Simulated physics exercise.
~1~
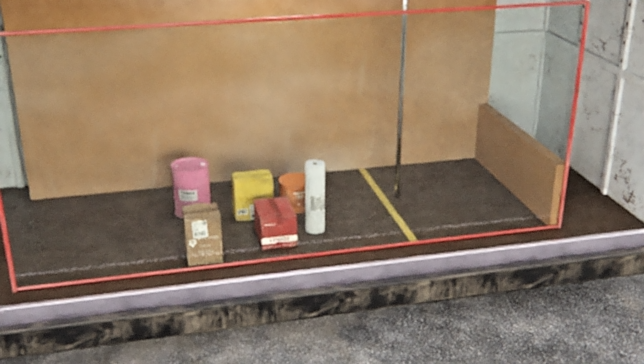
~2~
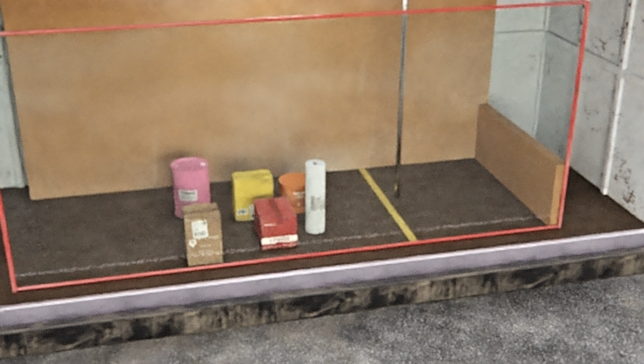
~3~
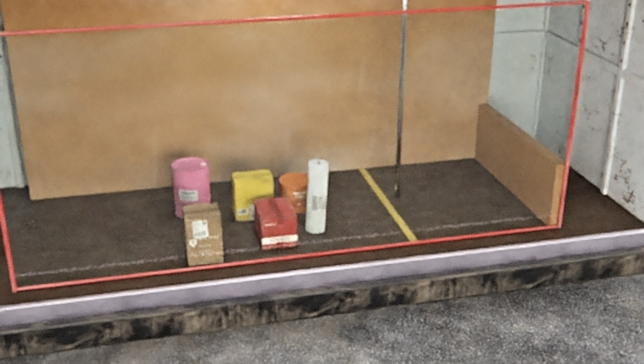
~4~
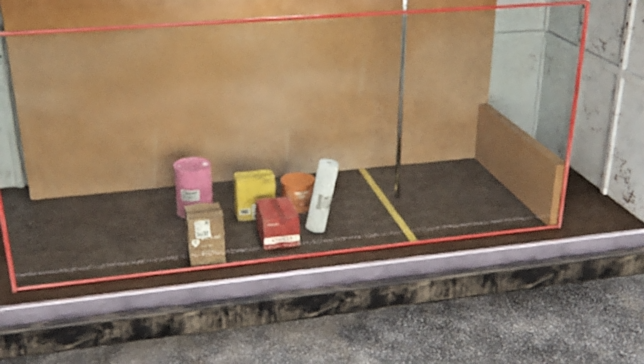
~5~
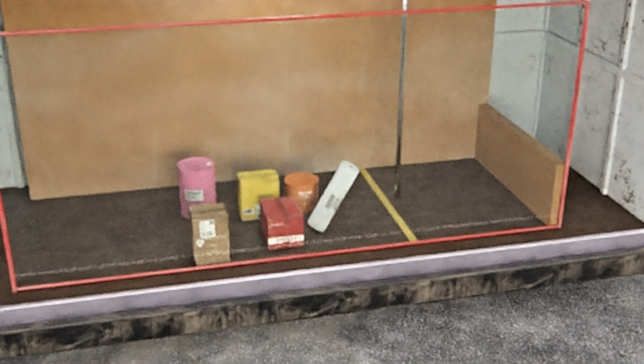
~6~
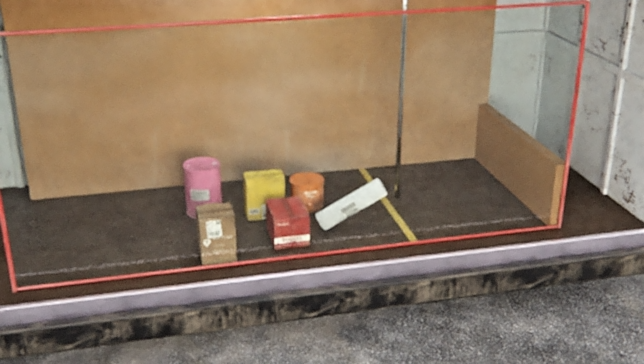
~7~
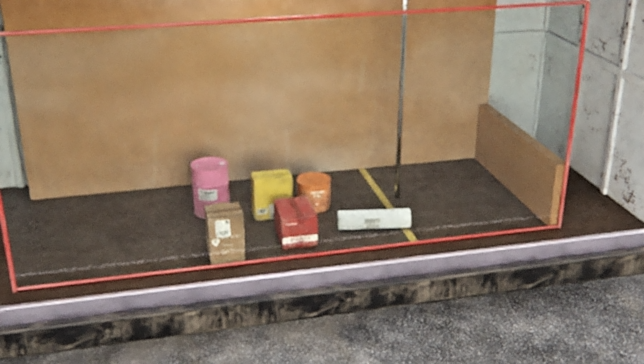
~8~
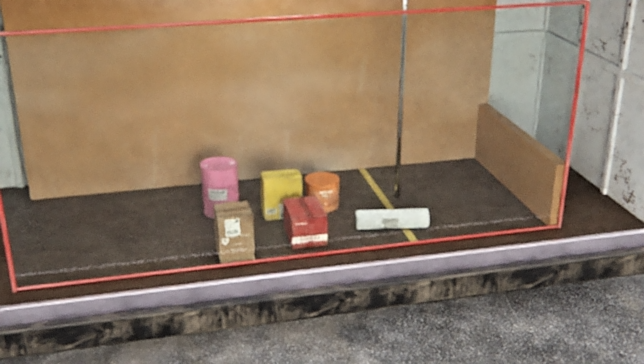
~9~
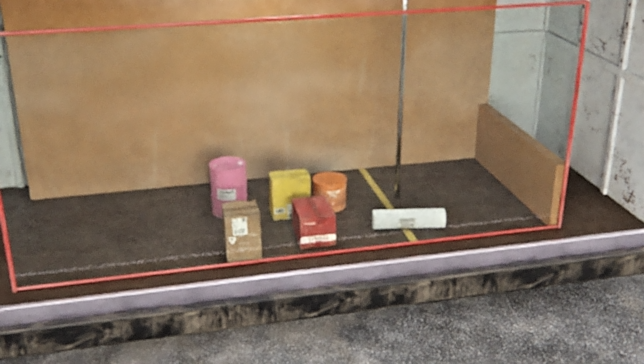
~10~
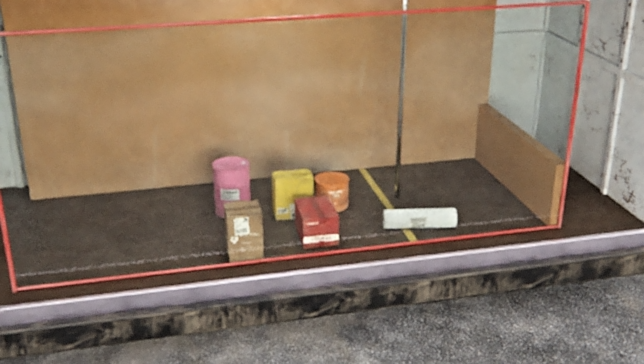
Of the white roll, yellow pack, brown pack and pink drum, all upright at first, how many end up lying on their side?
One of them ends up lying on its side, the white roll. The yellow pack, brown pack and pink drum stay upright.
